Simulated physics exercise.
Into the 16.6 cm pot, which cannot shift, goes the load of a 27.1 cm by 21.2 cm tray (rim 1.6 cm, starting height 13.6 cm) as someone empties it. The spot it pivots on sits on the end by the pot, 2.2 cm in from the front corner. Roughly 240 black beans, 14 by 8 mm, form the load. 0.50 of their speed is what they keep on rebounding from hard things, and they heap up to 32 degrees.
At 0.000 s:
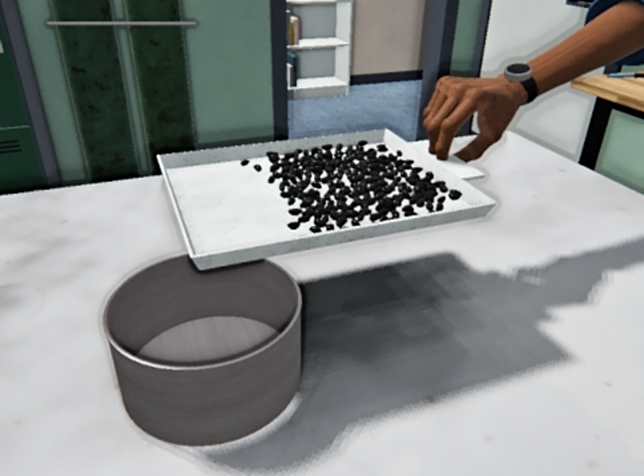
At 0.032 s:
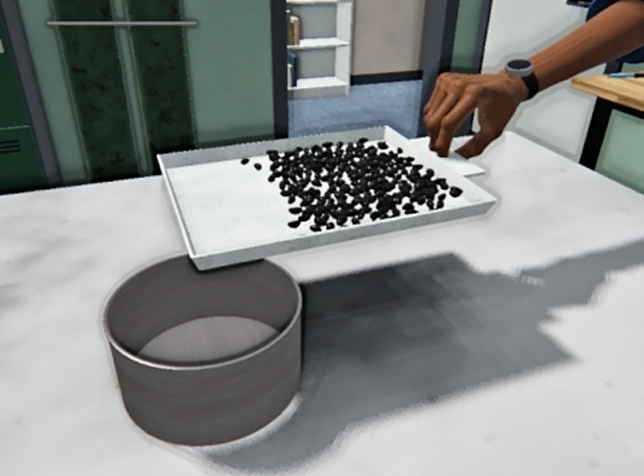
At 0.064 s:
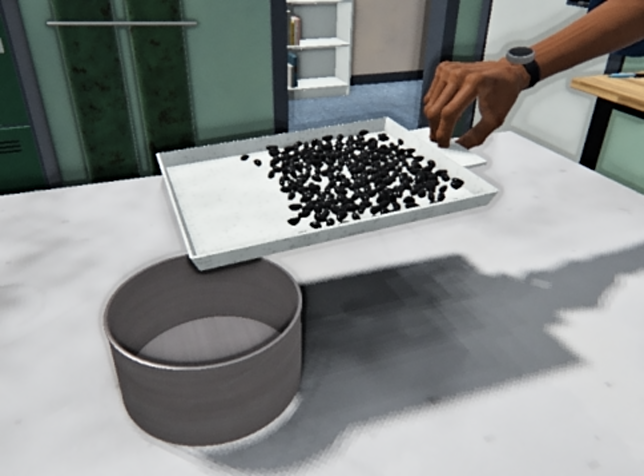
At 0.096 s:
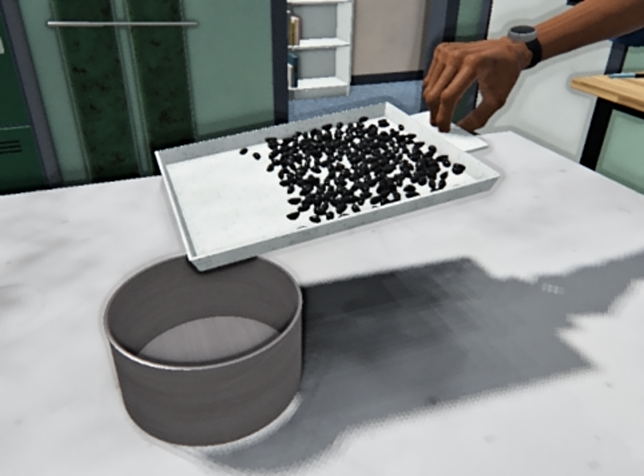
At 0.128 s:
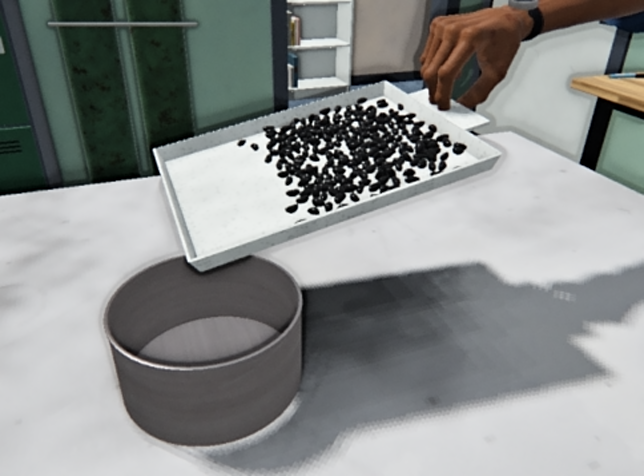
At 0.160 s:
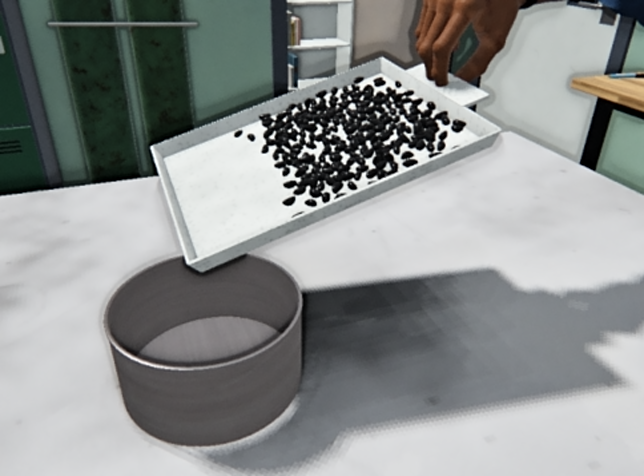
On a pale countertop, a hand at the right end of a white tray of black beans raised that end, slowly then faster, while the left end stayed low beside a round gray pot.
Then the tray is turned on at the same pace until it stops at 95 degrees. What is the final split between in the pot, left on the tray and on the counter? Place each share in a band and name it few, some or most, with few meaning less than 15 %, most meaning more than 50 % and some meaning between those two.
In the end: Pot some, tray few, counter most.
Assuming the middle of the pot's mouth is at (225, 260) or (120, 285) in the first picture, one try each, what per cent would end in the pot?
0 % and 70 %.
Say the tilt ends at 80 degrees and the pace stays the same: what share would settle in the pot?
Around 40 in a hundred.
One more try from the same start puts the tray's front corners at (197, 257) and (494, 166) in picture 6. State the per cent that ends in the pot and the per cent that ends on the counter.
The pot gets 65 and the counter 35.
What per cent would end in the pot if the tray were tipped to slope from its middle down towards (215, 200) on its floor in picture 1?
About 20 per cent.
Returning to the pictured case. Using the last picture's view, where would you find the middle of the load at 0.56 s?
Look about (148, 226) in the last view.
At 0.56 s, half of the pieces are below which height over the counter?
I'd put it near 16 cm.
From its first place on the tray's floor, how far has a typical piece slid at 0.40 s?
Displacement on the tray: Roughly 4 cm.
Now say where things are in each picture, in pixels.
In the first picture, tray tilt 0 degrees, front corners at (198, 252) and (487, 201); middle of the pieces at (355, 180); pot at (205, 300).
In the second picture, tray tilt 1 degrees, front corners at (198, 252) and (488, 198); middle of the pieces at (356, 178).
In the third picture, tray tilt 3 degrees, front corners at (198, 252) and (489, 189); middle of the pieces at (356, 171).
In the fourth picture, tray tilt 6 degrees, front corners at (197, 253) and (491, 174), lowest corner left front; middle of the pieces at (356, 161).
In the fifth picture, tray tilt 11 degrees, front corners at (195, 255) and (492, 153), lowest corner left front; middle of the pieces at (354, 146).
In the sixth picture, tray tilt 17 degrees, front corners at (194, 256) and (491, 129), lowest corner left front; middle of the pieces at (351, 130); pot at (206, 301). The tray's pace is about 165 degrees a second.
After 0.40 s, tilt 57 degrees; the tray holds 100 %, the pot 0 %.
After 0.56 s, tilt 83 degrees; the tray holds 75 %, the pot 0 %.
Then, at 0.84 s, tilt 95 degrees; the tray holds 0 %, the pot 40 %.
By 2.2 s all is still; pot 40 %, tray 0 %, counter 60 %.
